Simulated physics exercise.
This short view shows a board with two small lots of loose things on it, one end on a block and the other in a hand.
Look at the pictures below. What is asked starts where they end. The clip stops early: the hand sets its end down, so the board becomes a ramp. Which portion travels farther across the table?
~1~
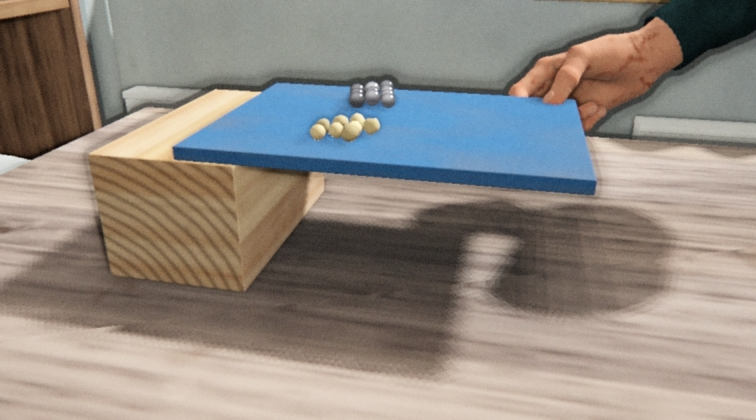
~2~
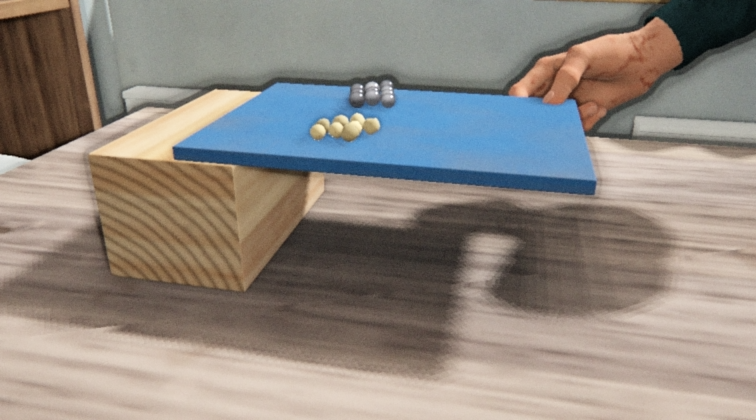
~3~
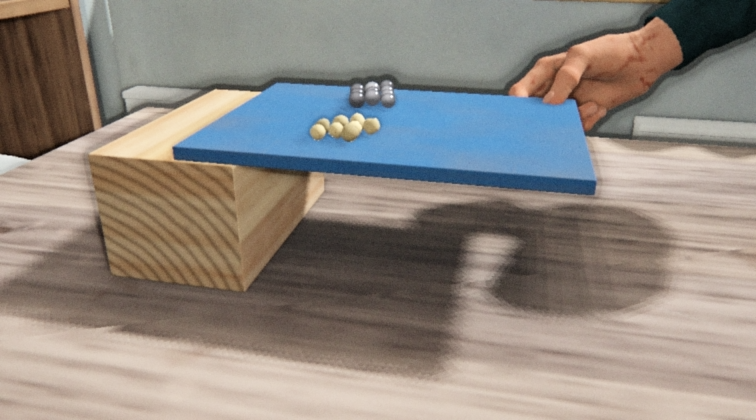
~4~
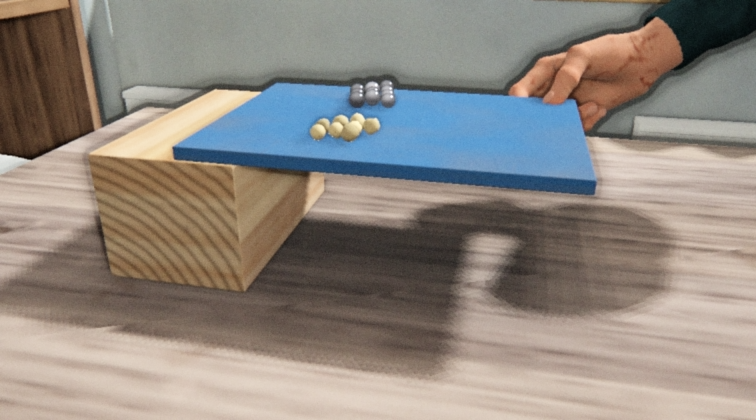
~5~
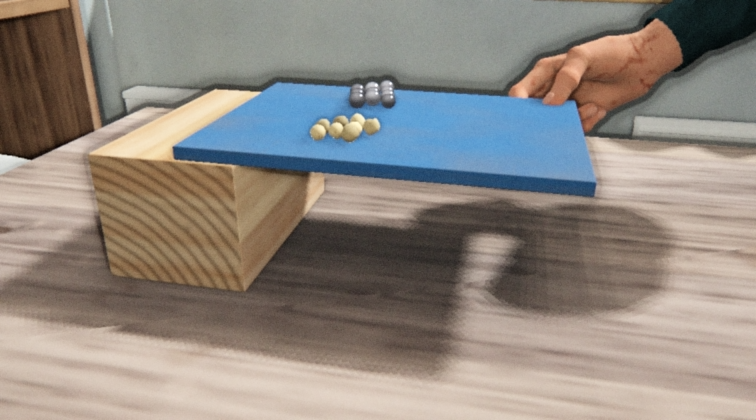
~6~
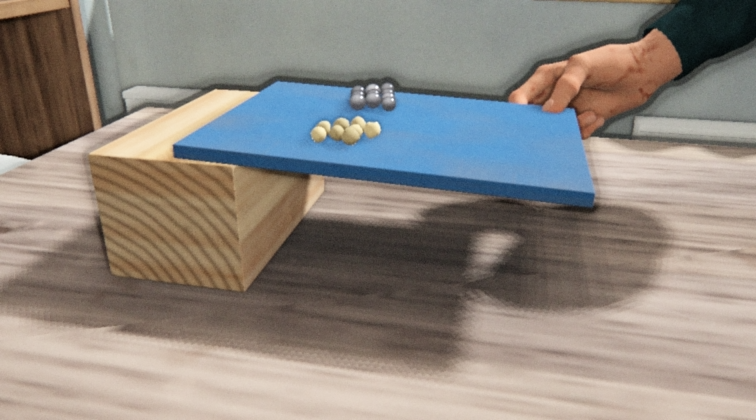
Farther travel: The farther-off portion.
Then, 0.26 s past the last view, board sloping at 10°; front portion all still on the board; back portion all still on the board.
Then, 0.59 s past the last view, board sloping at 21°; front portion all still on the board; back portion all still on the board.
Then, 0.95 s past the last view, board resting at 25°; front portion mostly less than half a board's length out; back portion mostly up to a board's length out.
Finally, board resting at 25°; front portion mostly one to two board lengths out; back portion mostly more than two board lengths out, nearly all gone off the table; the back portion has gone farther.
